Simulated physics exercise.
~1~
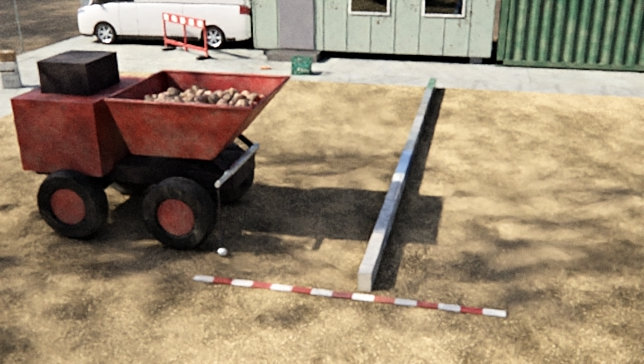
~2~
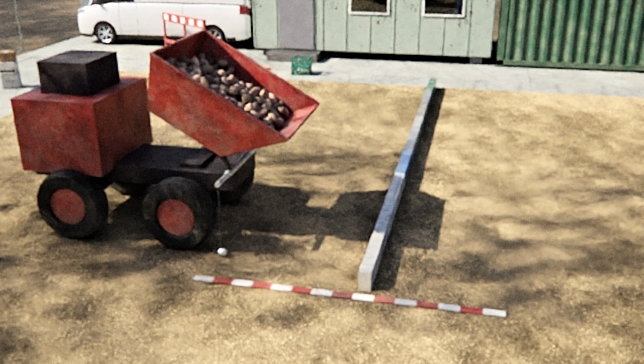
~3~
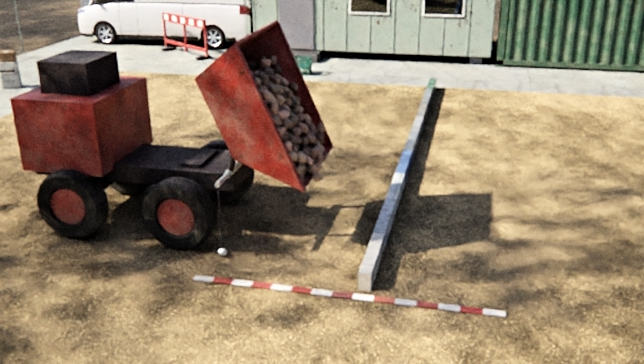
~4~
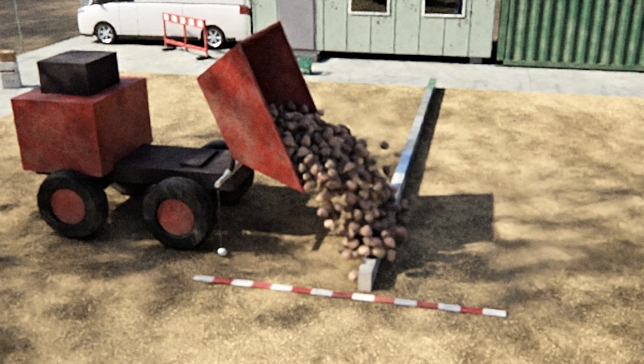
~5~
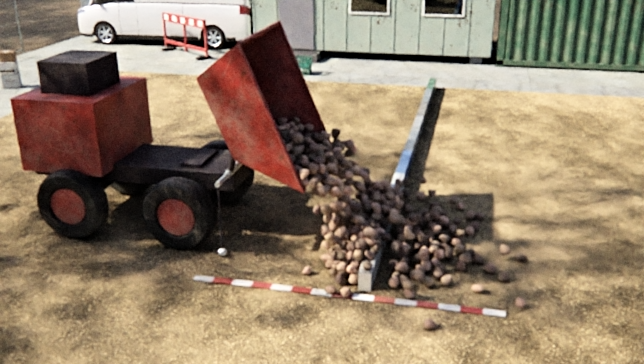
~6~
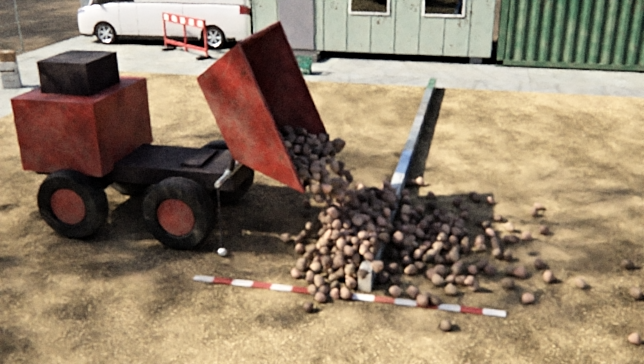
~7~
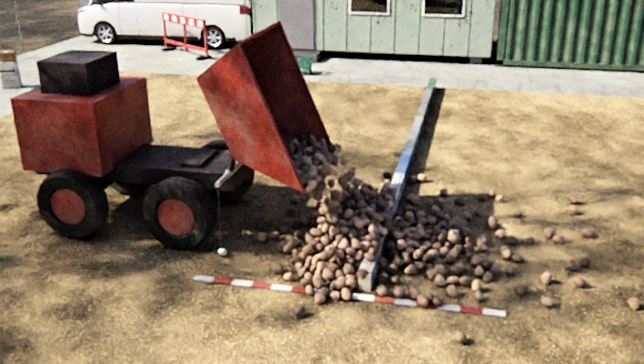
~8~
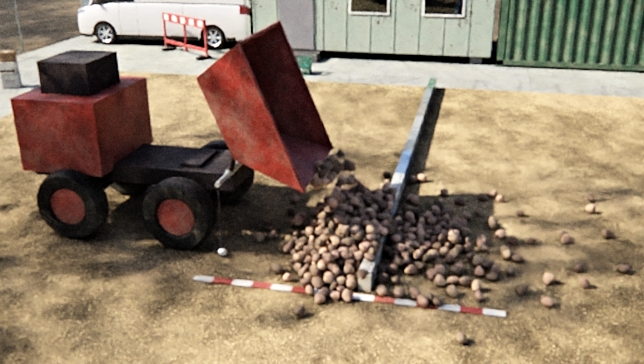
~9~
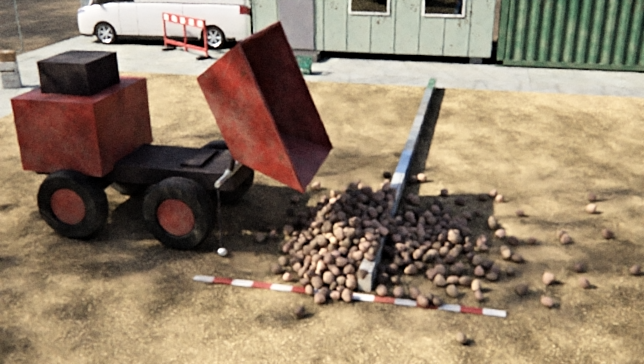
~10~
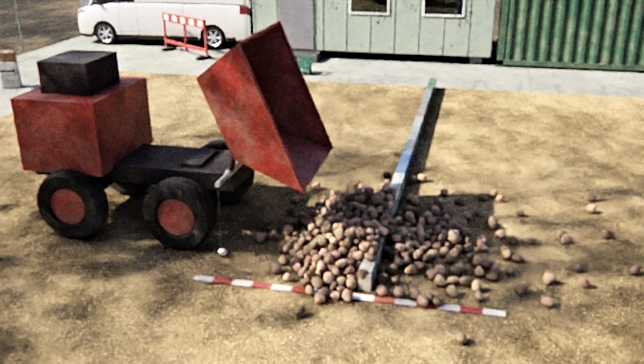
A red dumper standing on sandy ground carries a skip full of brownish, rounded stones, with a long, narrow kerb and a red and white striped pole lying to its right. The skip tips steadily up and over to the right until it is steeply tilted, and the stones begin to slide toward its lip. They pour out in a thick stream, piling up against the kerb and spilling over it, with some rolling away to the right. The flow thins until the skip is empty. The skip stays raised, and the heap lies still across the kerb, with more stones on the dumper's side.
